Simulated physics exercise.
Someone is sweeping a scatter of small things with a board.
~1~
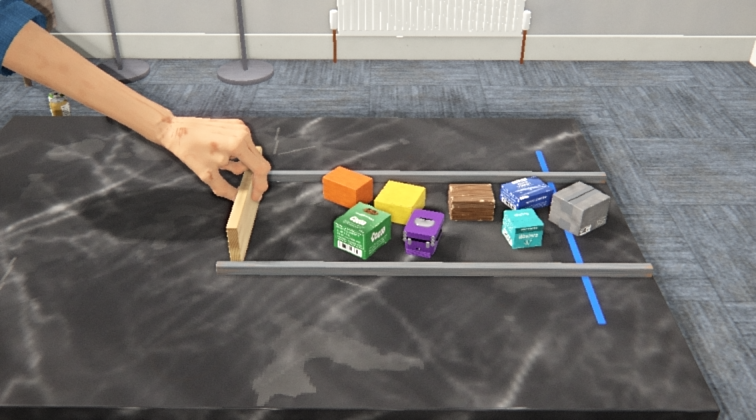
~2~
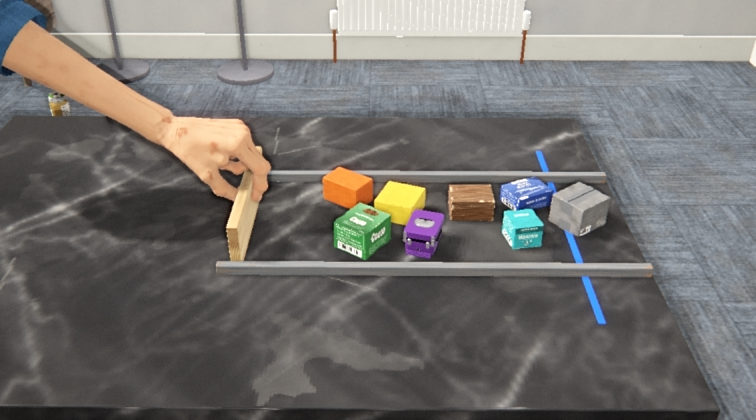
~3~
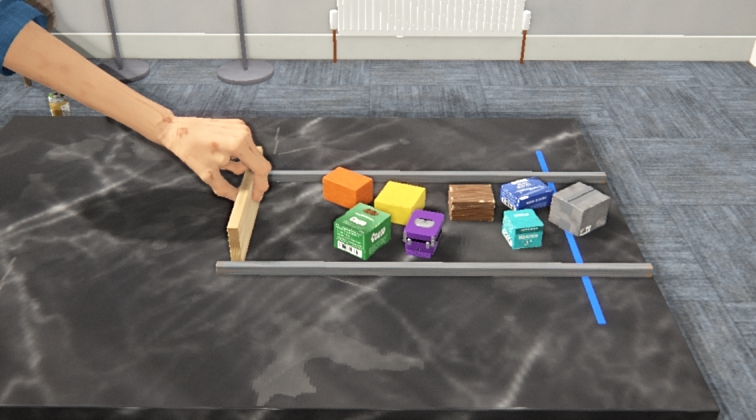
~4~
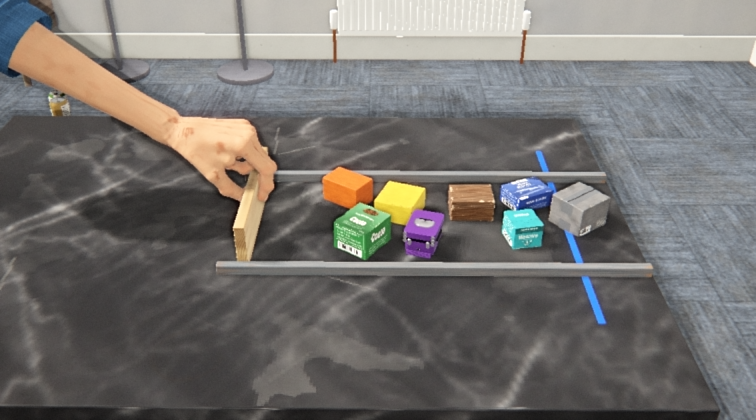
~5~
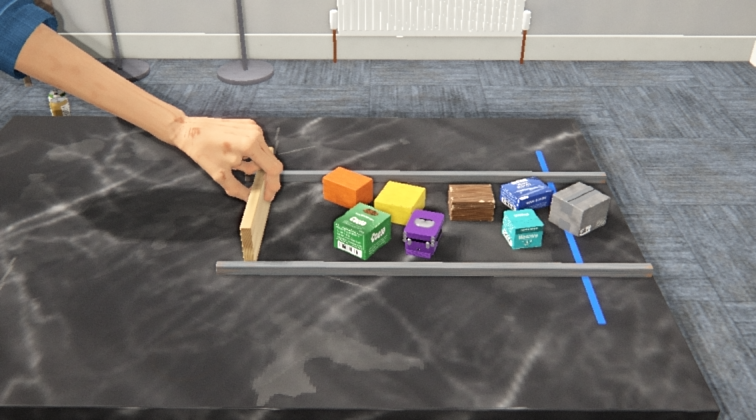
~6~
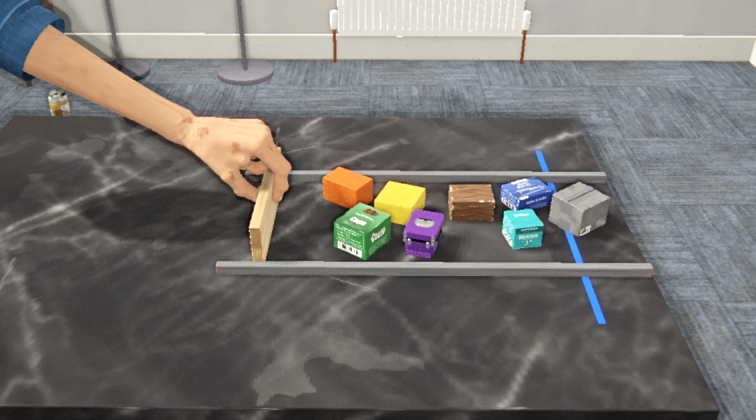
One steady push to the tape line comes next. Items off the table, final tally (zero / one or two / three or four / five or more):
Final tally: Three or four.
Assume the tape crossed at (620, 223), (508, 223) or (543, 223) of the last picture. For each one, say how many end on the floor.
8, 0, 2.
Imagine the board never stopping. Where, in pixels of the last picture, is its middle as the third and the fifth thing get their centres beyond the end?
The first one at (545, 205), the next at (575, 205).
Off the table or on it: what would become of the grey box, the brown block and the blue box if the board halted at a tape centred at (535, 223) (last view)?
Result - the grey box is gone, the brown block is safe, the blue box is gone.
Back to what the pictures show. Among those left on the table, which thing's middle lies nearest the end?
That's the purple case.
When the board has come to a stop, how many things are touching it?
Number: 2.
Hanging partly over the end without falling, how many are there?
The number overhanging is 2.
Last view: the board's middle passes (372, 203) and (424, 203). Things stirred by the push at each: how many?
5, then 6.
Soon after, none off yet; grey box at rest near (579, 209); blue box at rest near (529, 194); turquoise box at rest near (522, 229).
In the end, the number that fall off is three or four; gone, brown block, turquoise box, blue box and grey box.
